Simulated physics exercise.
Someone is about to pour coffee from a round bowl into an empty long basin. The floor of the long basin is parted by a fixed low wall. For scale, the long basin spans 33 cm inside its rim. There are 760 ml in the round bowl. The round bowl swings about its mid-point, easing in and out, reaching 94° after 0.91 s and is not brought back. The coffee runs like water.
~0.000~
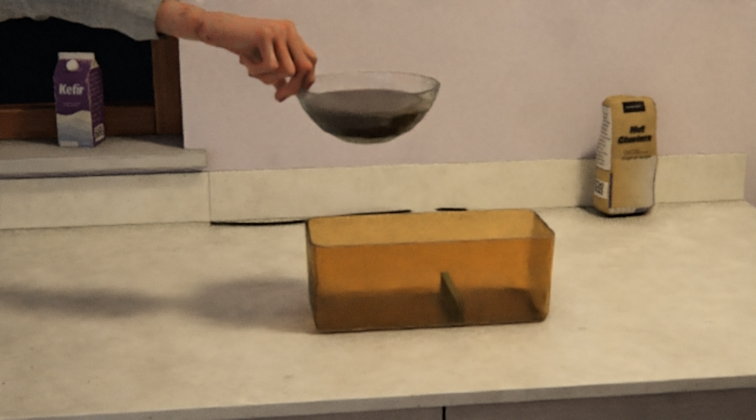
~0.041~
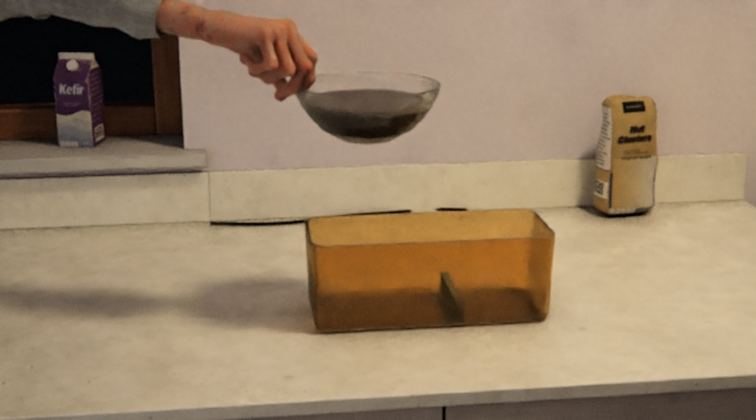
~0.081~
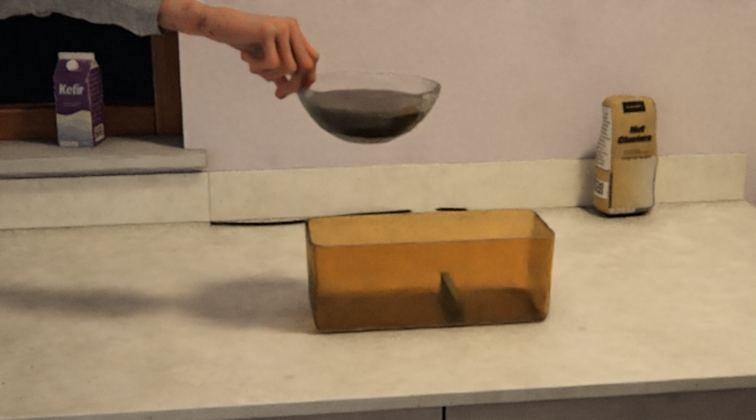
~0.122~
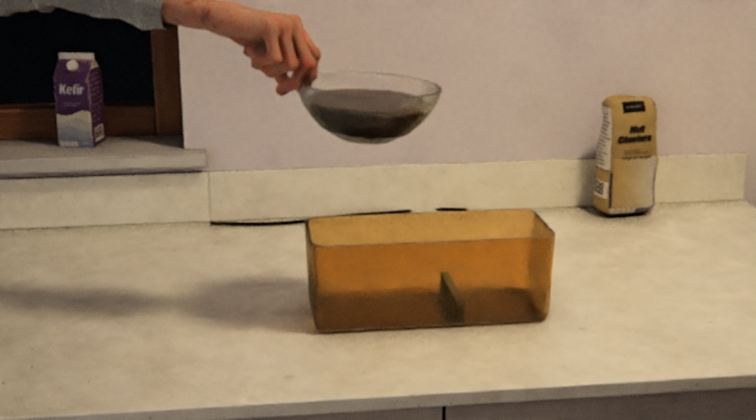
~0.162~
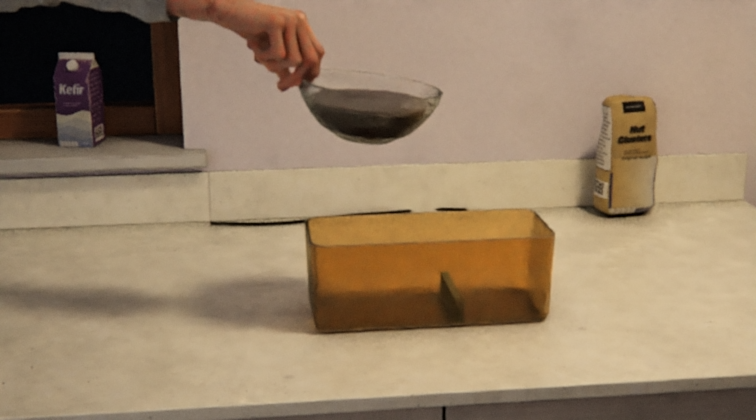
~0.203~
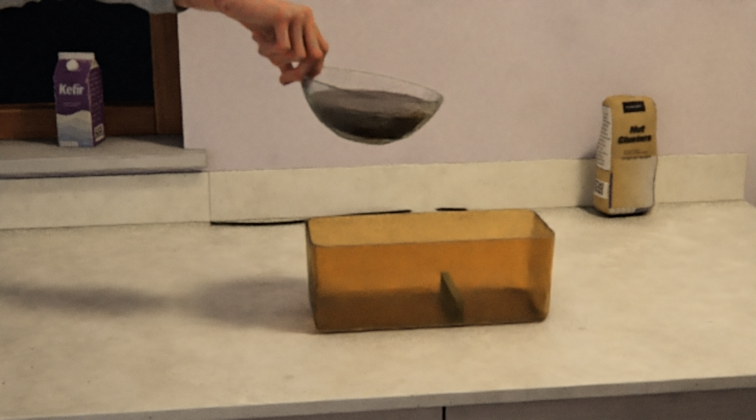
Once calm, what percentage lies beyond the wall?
The far part has some 58 per cent.
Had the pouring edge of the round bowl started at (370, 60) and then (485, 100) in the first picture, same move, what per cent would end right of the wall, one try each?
In turn about 20 and 60 per cent.
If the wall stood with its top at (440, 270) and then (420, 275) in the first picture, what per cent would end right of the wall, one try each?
First 85, then 90 per cent.
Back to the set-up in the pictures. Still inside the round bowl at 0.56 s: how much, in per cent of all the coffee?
Near 38 in a hundred.
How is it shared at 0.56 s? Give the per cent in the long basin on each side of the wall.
Left about 0, right about 12.
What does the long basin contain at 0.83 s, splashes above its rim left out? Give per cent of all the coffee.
Near 88 in a hundred.
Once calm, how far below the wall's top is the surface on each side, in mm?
Left about 18 mm, right about 2 mm.
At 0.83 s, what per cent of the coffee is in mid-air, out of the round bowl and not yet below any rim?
Some 10 per cent.
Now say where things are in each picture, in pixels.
Tilt 0°; pouring edge (438, 83); surface from (302, 101) to (429, 98); the long basin's rim runs from (308, 233) to (544, 224); the wall's top is at (452, 287), in the first frame.
Tilt 0°; pouring edge (438, 84); surface from (302, 101) to (429, 98), in the second frame.
Tilt 2°; pouring edge (439, 86); surface from (303, 100) to (430, 99), in the third frame.
Tilt 4°; pouring edge (440, 88); surface from (304, 99) to (430, 100), in the fourth frame.
Tilt 7°; pouring edge (441, 92); surface from (306, 98) to (432, 102), in the fifth frame.
Tilt 11°; pouring edge (441, 97); surface from (308, 97) to (434, 103), in the sixth frame.
After 0.56 s the tilt is 64° and 37 per cent is still to pour, 0 is left of the wall and 12 right of it.
After 0.83 s the tilt is 92° and 0 per cent is still to pour, 19 is left of the wall and 69 right of it.
After 1.11 s the tilt is 94° and 0 per cent is still to pour, 28 is left of the wall and 69 right of it.
After 1.41 s the tilt is 94° and 0 per cent is still to pour, 37 is left of the wall and 60 right of it.
In the end 39 per cent lies left of the wall, 58 right of it and 3 outside.
